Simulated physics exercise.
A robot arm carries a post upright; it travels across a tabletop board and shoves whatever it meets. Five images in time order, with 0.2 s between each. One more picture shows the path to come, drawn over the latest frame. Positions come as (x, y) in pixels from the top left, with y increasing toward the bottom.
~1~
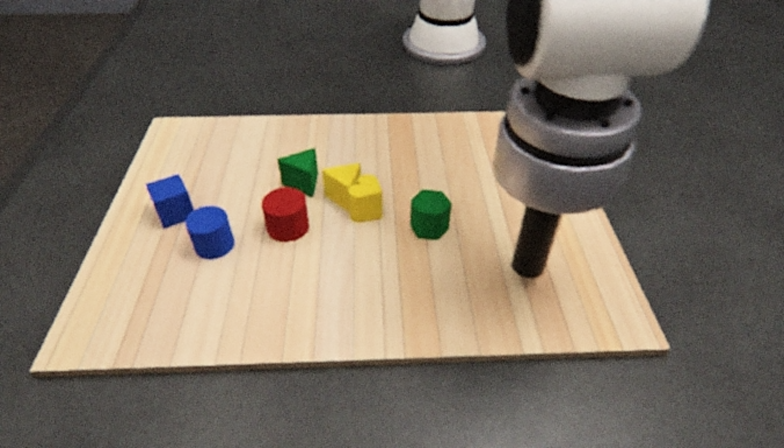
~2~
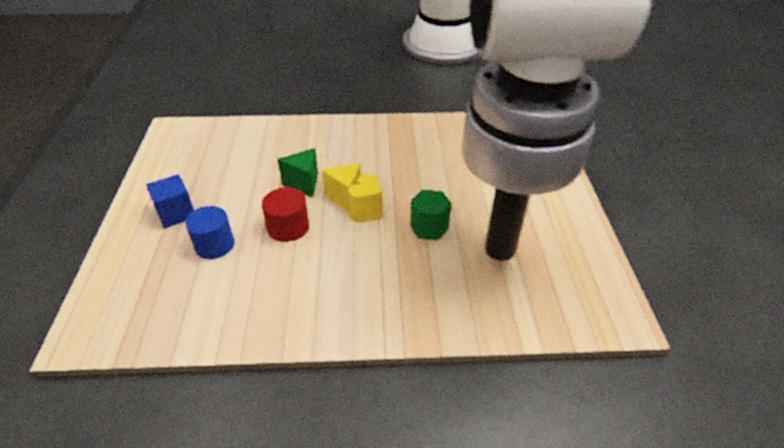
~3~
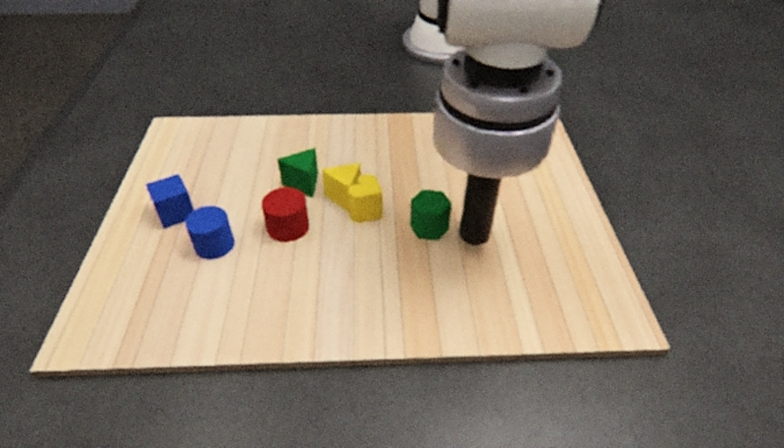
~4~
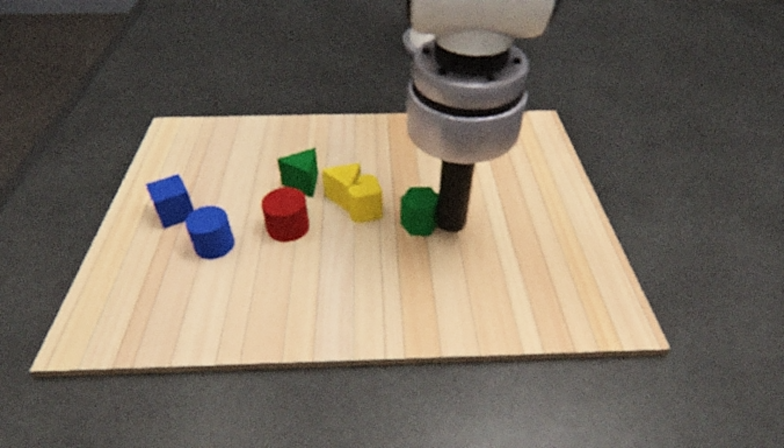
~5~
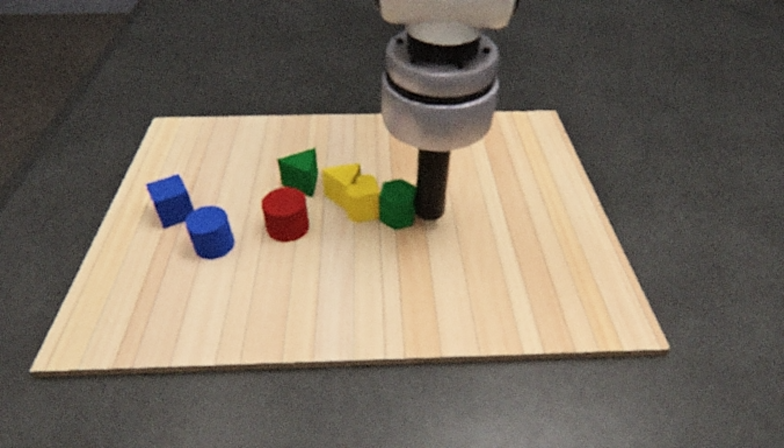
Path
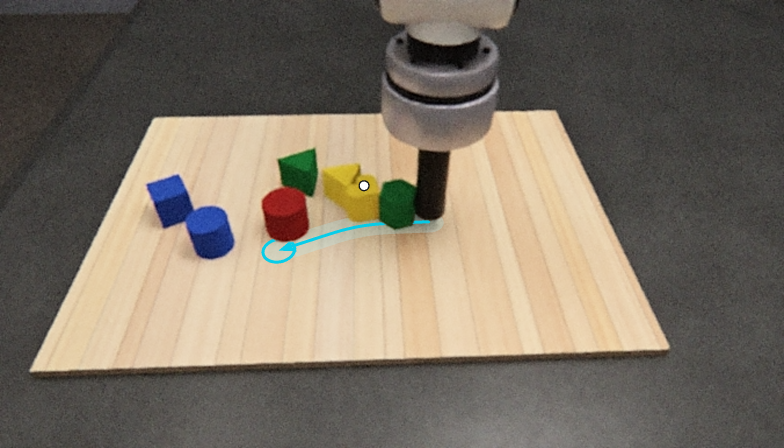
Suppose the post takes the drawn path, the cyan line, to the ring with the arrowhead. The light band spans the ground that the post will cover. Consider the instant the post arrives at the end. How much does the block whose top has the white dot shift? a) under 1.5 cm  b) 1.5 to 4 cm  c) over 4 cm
The correct letter is c.
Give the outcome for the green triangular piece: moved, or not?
My prediction: It moves.
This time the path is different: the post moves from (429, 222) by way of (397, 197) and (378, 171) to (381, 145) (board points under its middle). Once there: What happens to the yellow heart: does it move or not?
The answer is that it is displaced.
The drawn path runs from (429, 222) through (378, 224) and (329, 234) to (279, 250); the dot is on the yellow heart.
On the path given first. One third of the way, post at (378, 213); yellow triangular piece at (324, 165), turned 60° clockwise; yellow heart at (317, 184), turned 25° clockwise; green hexagon at (346, 192).
Two thirds of the way, post at (326, 224); red disc at (261, 203); green triangular piece at (294, 154), turned 25° clockwise; yellow triangular piece at (317, 160), turned 80° clockwise; yellow heart at (291, 174), turned 65° clockwise; green hexagon at (302, 193), turned 40° clockwise.
At the end, post at (277, 239); blue disc not moved; red disc at (255, 203); green triangular piece at (295, 154), turned 25° clockwise; yellow triangular piece at (317, 160), turned 80° clockwise; yellow heart at (289, 173), turned 70° clockwise; green hexagon at (297, 193), turned 50° clockwise.
